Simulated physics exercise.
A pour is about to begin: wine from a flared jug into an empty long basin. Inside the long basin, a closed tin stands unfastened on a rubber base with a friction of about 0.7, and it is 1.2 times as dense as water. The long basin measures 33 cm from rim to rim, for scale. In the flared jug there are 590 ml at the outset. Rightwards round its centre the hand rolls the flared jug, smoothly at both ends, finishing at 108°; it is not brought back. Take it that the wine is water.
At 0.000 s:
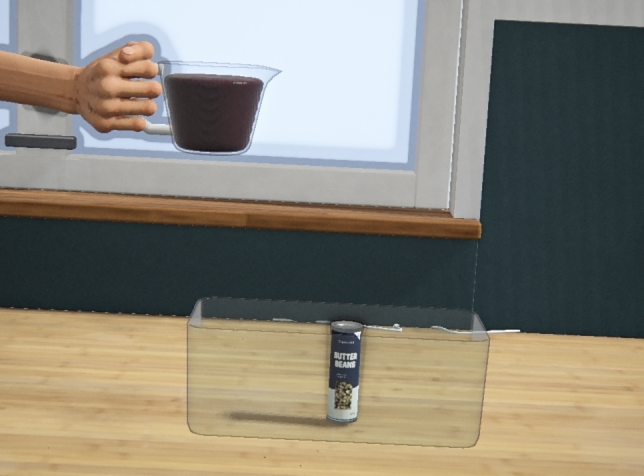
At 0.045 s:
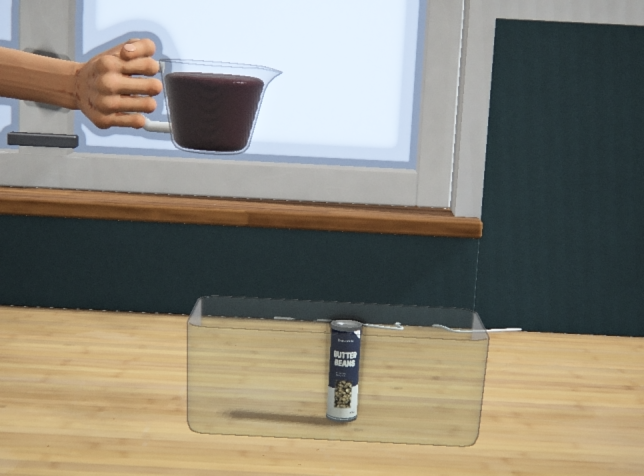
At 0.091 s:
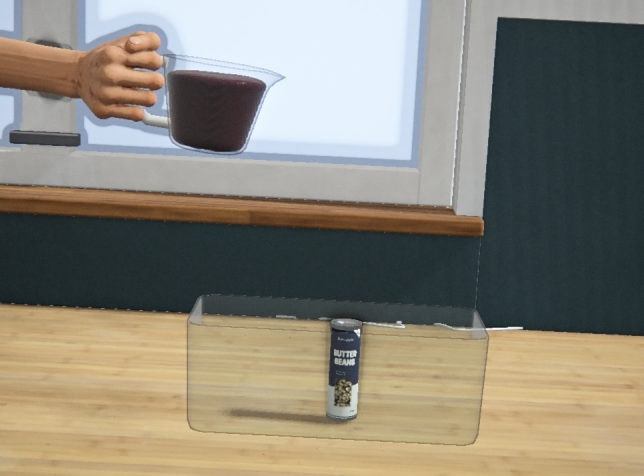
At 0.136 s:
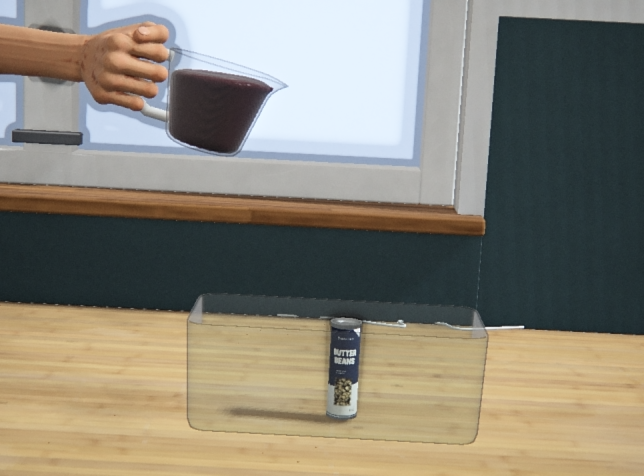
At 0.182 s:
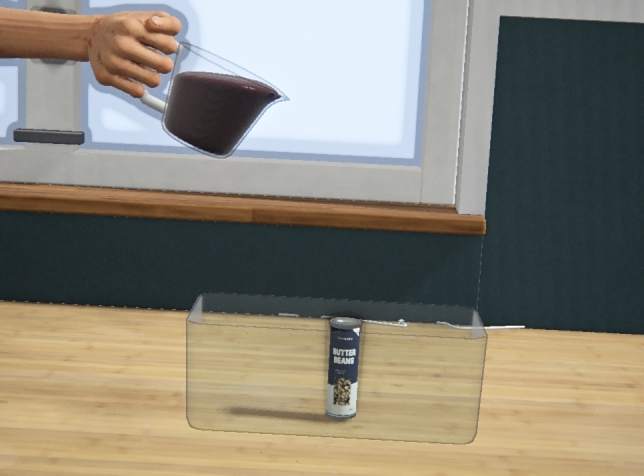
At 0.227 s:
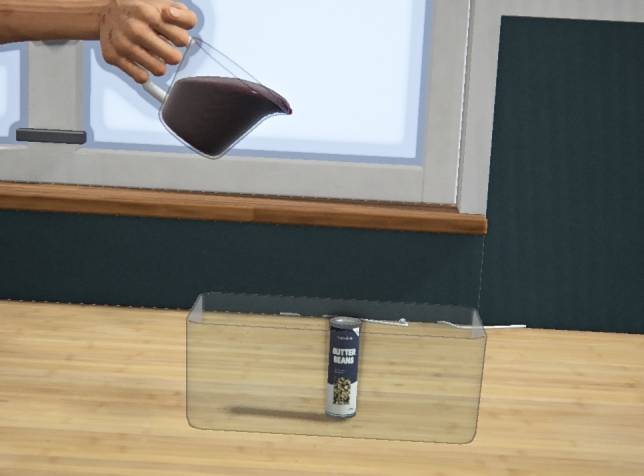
A hand reaching in from the left holds a clear flared jug of dark red wine before a bright, grey-framed window, seen from slightly above at a tilted angle. Below, a long, empty-looking transparent basin sits on a pale wooden counter against a dark wall, with a navy and white tin of butter beans at its middle. The hand smoothly rolls the jug rightwards, the wine sliding up to its lip.
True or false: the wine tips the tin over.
True.
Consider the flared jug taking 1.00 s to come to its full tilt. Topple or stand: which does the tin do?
So the tin will tip over.
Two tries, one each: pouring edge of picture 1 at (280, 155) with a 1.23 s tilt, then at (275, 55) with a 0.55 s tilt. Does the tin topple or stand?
First it remains upright; then it topples.
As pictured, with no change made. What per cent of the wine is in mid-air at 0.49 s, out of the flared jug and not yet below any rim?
Around 54 percent.
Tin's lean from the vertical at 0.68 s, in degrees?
I'd say it's tipped close to 5 degrees.
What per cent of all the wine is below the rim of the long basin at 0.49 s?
Estimate - around 16 in a hundred parts.
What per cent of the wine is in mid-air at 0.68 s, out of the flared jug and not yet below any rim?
Something like 14 per cent of the total.
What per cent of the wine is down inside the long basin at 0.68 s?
It works out near 84 per cent.
By 0.49 s the tilt is 100° and 30 per cent is still to pour; the tin stands where it began.
By 0.68 s the tilt is 108° and 2 per cent is still to pour; the tin leans 4°.
By 0.87 s the tilt is 108° and 0 per cent is still to pour; the tin leans 38°.
By 1.09 s the tilt is 108° and 0 per cent is still to pour; the tin lies on its side.
At rest the tin lies on its side.
